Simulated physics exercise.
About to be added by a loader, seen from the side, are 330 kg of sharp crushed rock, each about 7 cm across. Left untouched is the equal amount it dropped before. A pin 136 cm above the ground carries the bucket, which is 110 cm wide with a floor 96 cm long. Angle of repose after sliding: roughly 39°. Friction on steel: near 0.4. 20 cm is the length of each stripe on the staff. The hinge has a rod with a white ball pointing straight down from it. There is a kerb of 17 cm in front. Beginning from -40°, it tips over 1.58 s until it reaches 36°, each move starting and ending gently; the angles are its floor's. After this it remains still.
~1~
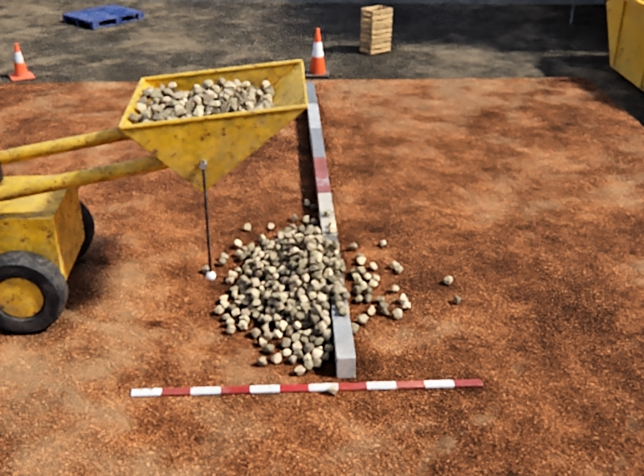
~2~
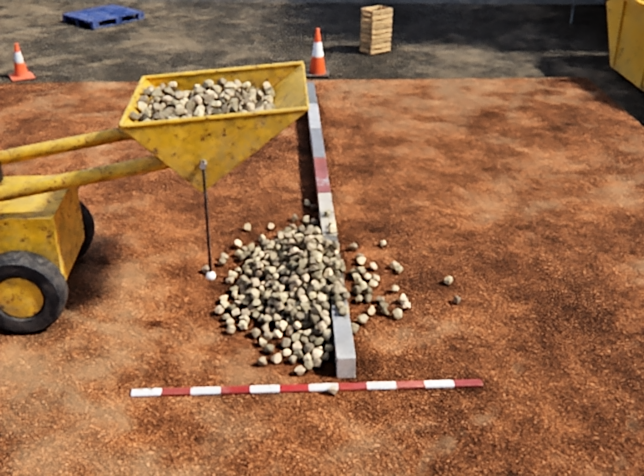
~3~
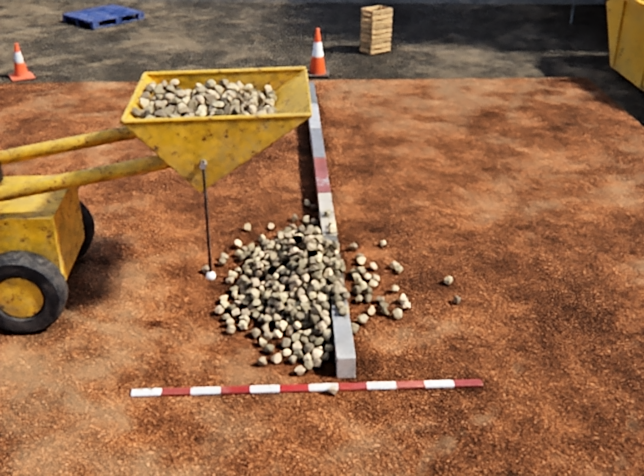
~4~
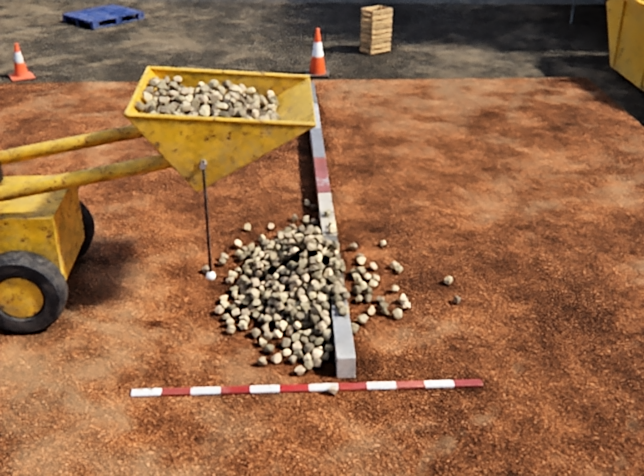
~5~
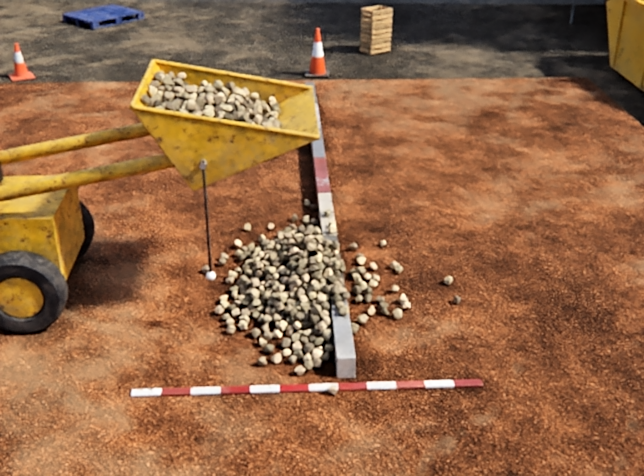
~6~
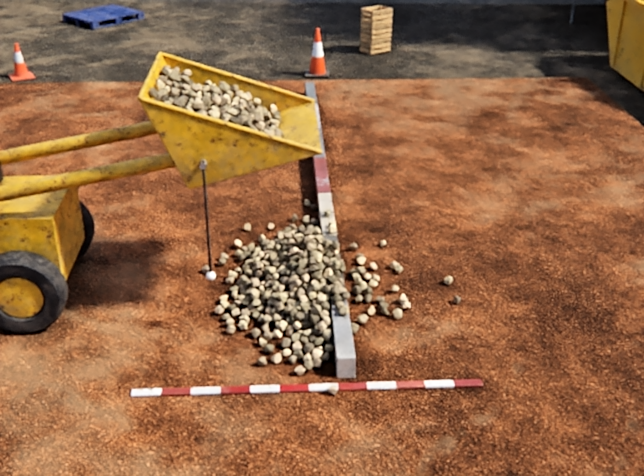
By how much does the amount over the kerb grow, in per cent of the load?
About 72 per cent.
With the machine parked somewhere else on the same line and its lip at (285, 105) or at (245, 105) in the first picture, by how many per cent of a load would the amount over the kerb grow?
The first would add some 45 per cent and the second some 5 per cent.
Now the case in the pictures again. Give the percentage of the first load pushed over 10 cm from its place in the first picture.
I'd put it at about 5 per cent.
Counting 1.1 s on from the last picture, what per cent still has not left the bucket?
Roughly 75 per cent remains inside.
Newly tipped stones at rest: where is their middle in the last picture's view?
The middle ends up near (364, 276).
Then, 0.6 s after the last picture the floor is at 24°; in per cent of one load, 100 in the bucket, 95 on this side of the kerb, 5 over the kerb; the foremost stones are at (410, 281).
Then, 1.1 s after the last picture the floor is at 36°; in per cent of one load, 73 in the bucket, 121 on this side of the kerb, 6 over the kerb; the foremost stones are at (410, 281).
Then, 1.4 s after the last picture the floor is at 36°; in per cent of one load, 26 in the bucket, 141 on this side of the kerb, 32 over the kerb; the foremost stones are at (425, 288).
Then, 4.0 s after the last picture the floor is at 36°; in per cent of one load, 0 in the bucket, 123 on this side of the kerb, 77 over the kerb; the foremost stones are at (481, 294). Net gain over the kerb, 72.
